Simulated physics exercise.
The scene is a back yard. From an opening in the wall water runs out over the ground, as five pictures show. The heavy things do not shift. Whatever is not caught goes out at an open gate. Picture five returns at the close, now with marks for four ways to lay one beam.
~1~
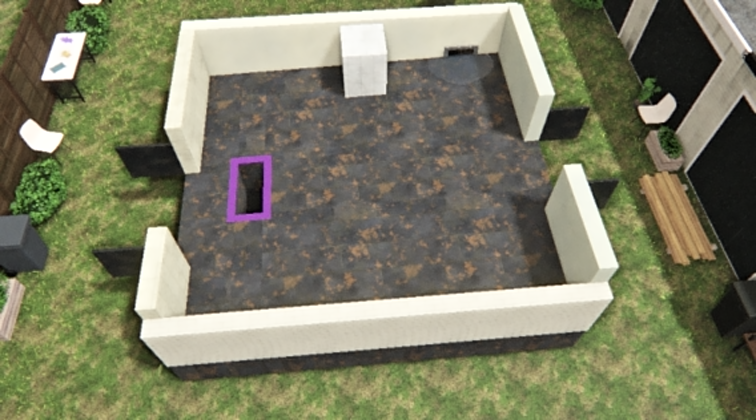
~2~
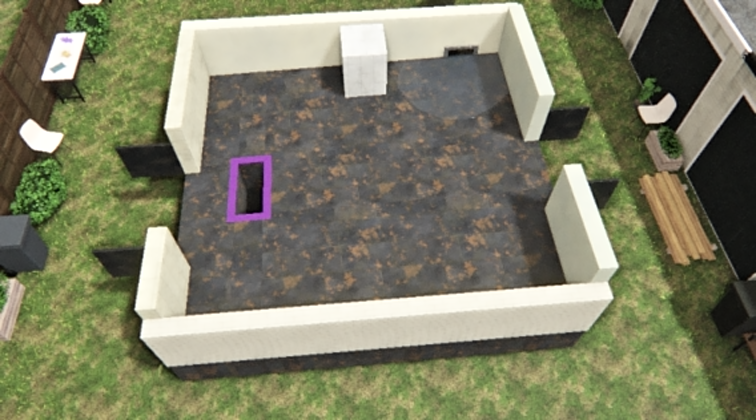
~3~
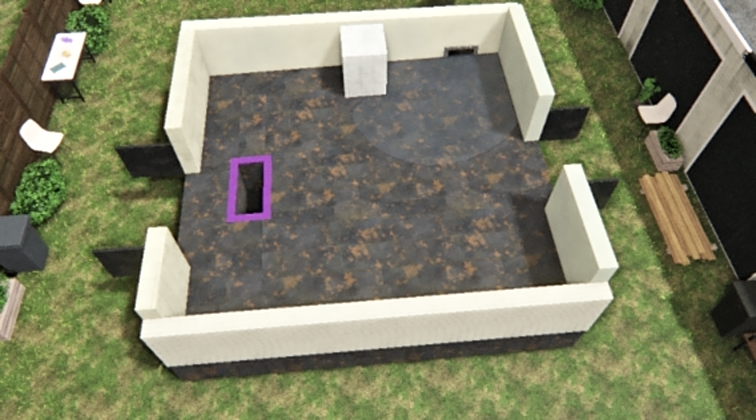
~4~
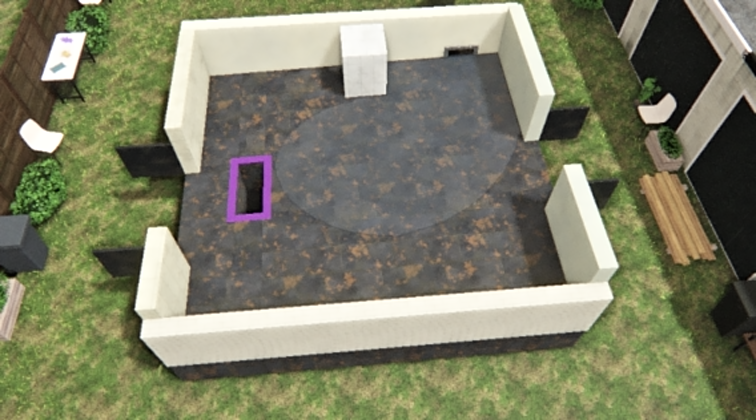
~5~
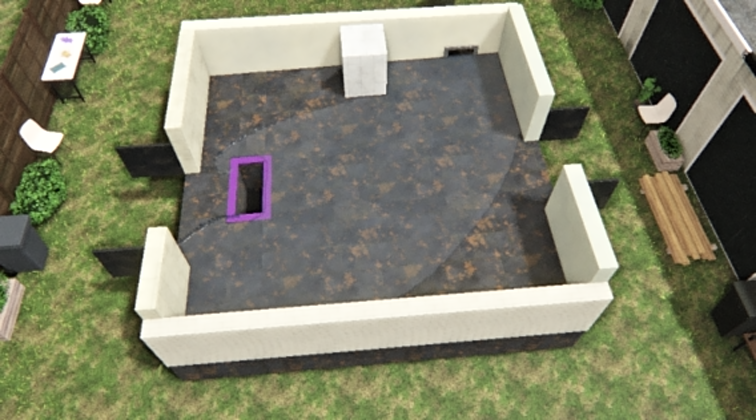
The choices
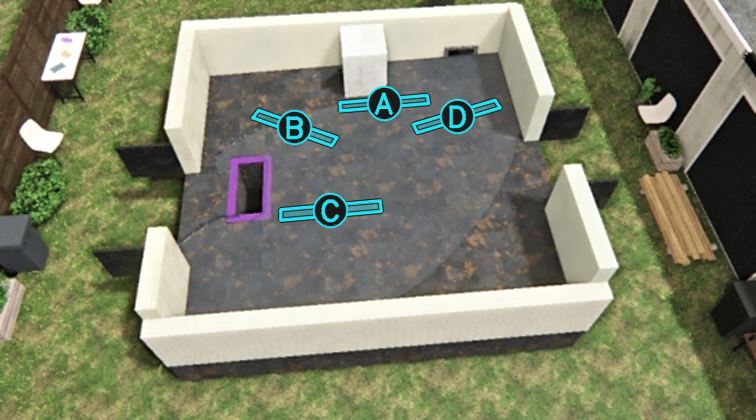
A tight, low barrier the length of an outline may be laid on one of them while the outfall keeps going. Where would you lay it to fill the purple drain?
I would pick place C.
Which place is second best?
D.
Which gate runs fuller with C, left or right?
The left gate.
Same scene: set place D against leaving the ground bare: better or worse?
Place D is better.
In cyan, A from (340, 106) to (427, 99); B from (255, 114) to (334, 141); C from (280, 214) to (380, 206); D from (415, 128) to (497, 104).
With A, about 20 % of the stream goes into the purple drain, about 79 % out by the gates.
With B, about 23 % of the stream goes into the purple drain, about 77 % out by the gates.
With C, about 63 % of the stream goes into the purple drain, about 37 % out by the gates.
With D, about 45 % of the stream goes into the purple drain, about 55 % out by the gates.
